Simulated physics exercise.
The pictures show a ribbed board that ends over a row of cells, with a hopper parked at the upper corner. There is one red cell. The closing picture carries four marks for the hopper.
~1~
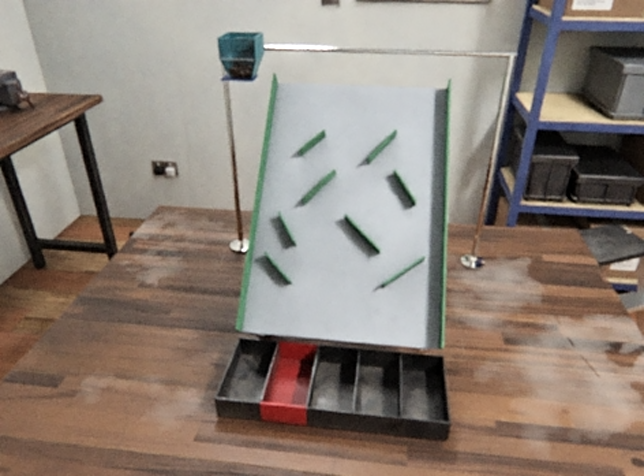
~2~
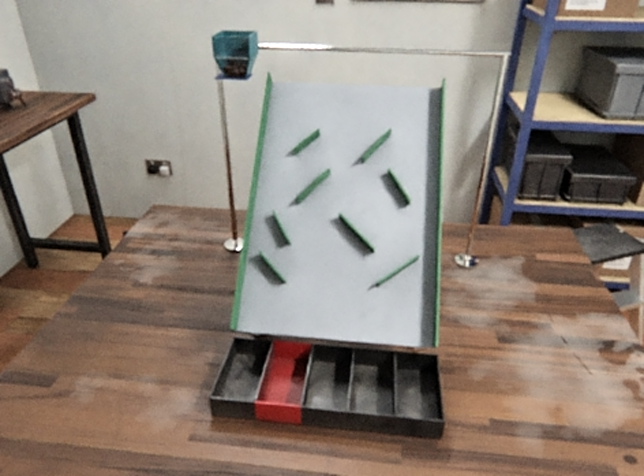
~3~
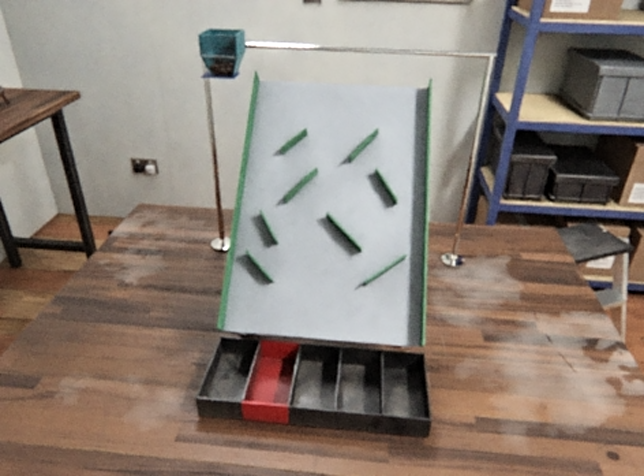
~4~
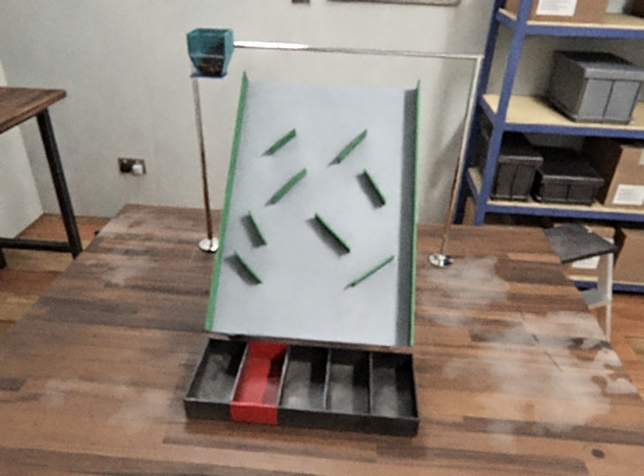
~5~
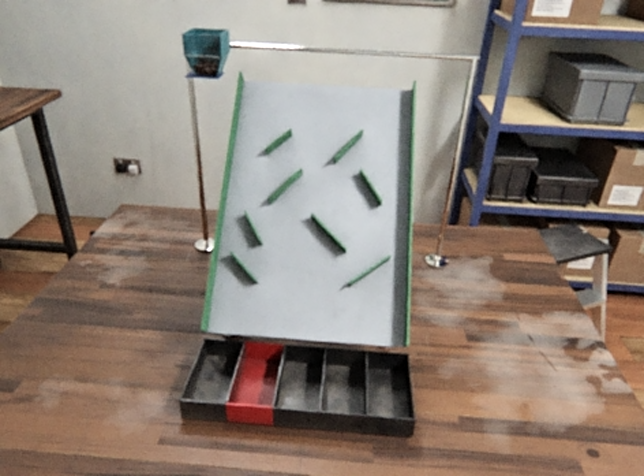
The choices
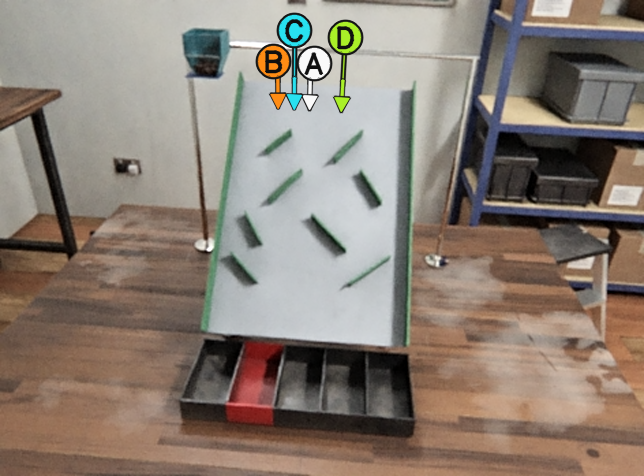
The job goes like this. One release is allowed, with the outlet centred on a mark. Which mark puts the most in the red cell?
The best mark is D.
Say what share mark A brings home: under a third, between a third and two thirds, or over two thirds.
Mark A gives under a third.
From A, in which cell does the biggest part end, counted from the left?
The third from the left.
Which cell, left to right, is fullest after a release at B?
The first from the left.
On the marked copy, mark A meets the board at (309, 104); mark B meets the board at (278, 103); mark C meets the board at (294, 104); mark D meets the board at (341, 106).
Choosing A, about a tenth in the red cell, roughly two thirds in other cells, roughly a quarter outside the box.
Choosing B, just a few in the red cell, roughly two thirds in other cells, roughly a quarter outside the box.
Choosing C, about a tenth in the red cell, roughly two thirds in other cells, roughly a quarter outside the box.
Choosing D, roughly a third in the red cell, roughly a quarter in other cells, roughly a third outside the box.
